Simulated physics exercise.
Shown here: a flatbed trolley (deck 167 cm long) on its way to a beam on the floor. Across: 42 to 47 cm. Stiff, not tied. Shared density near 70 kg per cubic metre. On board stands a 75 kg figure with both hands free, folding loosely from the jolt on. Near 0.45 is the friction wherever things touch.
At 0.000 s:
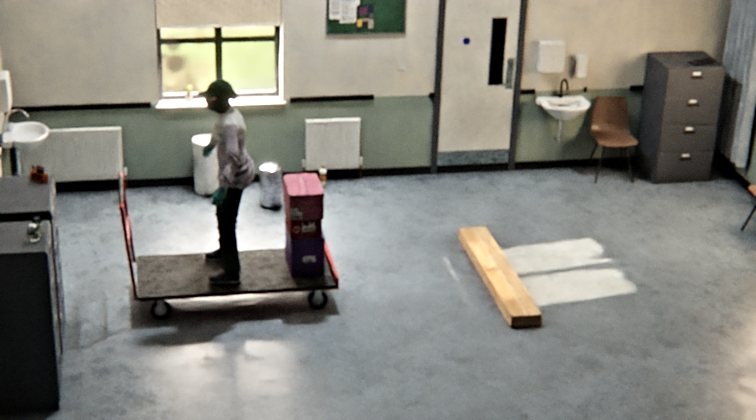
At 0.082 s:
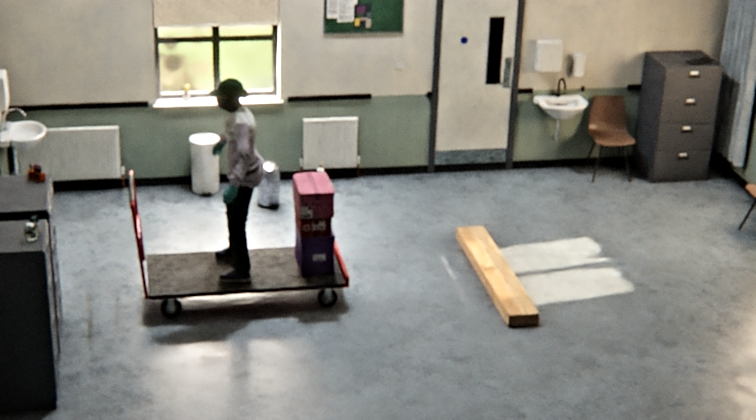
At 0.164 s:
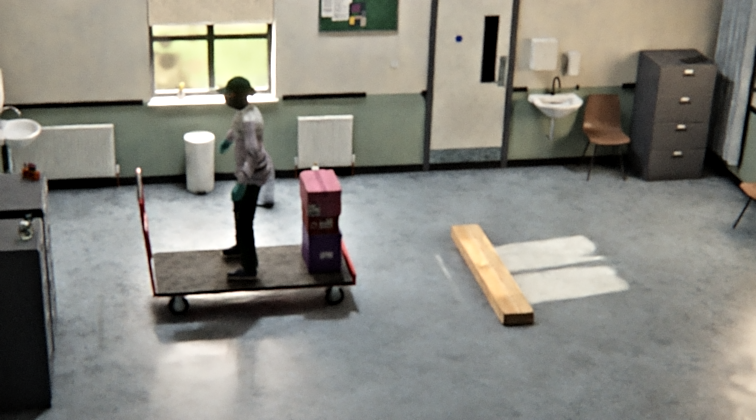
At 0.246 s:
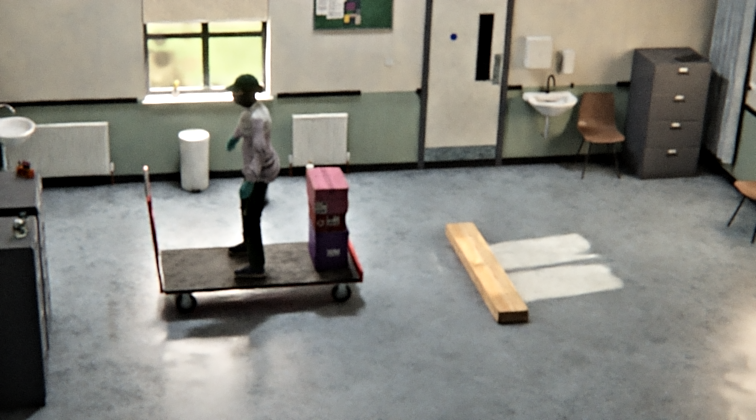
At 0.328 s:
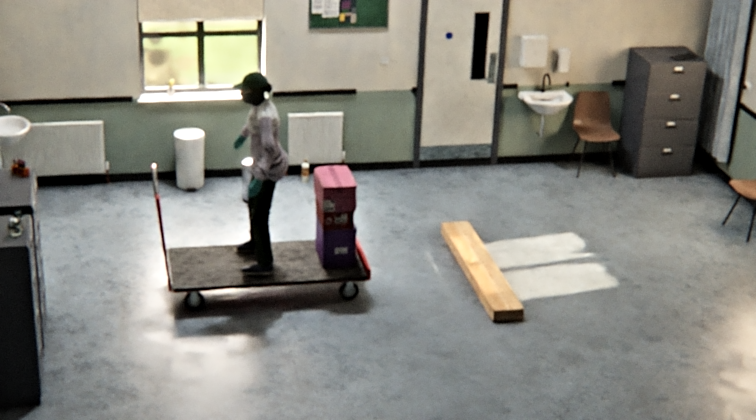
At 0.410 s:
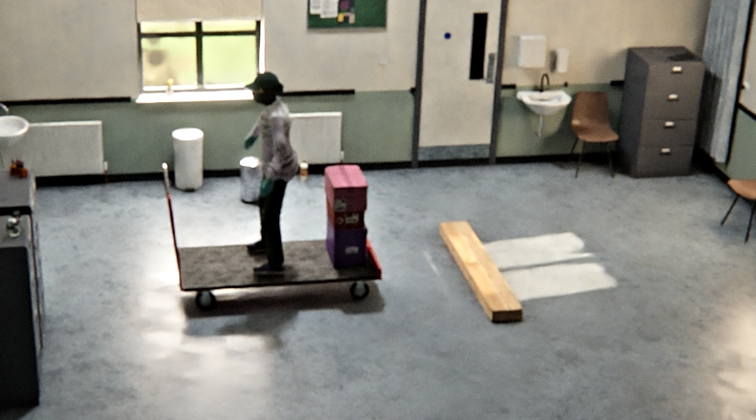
In this clip, a flatbed trolley carrying a standing figure in a dark cap and a stack of boxes rolls steadily to the right across a grey floor, drawing nearer to a wooden beam lying in a patch of light.
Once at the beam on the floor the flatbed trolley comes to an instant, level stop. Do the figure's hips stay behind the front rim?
Outcome: Within the deck.
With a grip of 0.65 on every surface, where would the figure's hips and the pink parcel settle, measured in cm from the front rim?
So the hips stay 10 behind while the pink load ends up 70 past the front rim.
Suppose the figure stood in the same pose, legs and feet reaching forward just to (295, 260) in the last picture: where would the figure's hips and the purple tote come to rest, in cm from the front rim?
Then hips 10 behind, purple 20 behind.
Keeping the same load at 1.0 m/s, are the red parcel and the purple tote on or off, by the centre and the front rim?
Then red is gone and purple is still aboard.
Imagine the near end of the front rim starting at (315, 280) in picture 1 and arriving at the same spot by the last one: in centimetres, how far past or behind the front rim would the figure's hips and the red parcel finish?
Hips: 70 cm past; red: 160 cm past.
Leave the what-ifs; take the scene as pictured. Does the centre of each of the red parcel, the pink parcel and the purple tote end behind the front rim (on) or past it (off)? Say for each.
At the finish the red one is lost, the pink one lost, and the purple one kept.
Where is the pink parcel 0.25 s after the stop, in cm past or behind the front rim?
About 0 cm past the rim.
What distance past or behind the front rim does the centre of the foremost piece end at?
Result: Centre approx. 110 cm past the front rim.
After 1.14 s the deck stops.
After 1.69 s the figure's hips are 9 cm behind the rim, near (469, 201) in the last picture's view.
After 2.14 s the figure's hips are 8 cm behind the rim, near (471, 203) in the last picture's view.
Final state at 3.0 s, past the rim, red parcel and pink parcel; behind it, purple tote and the figure's hips.
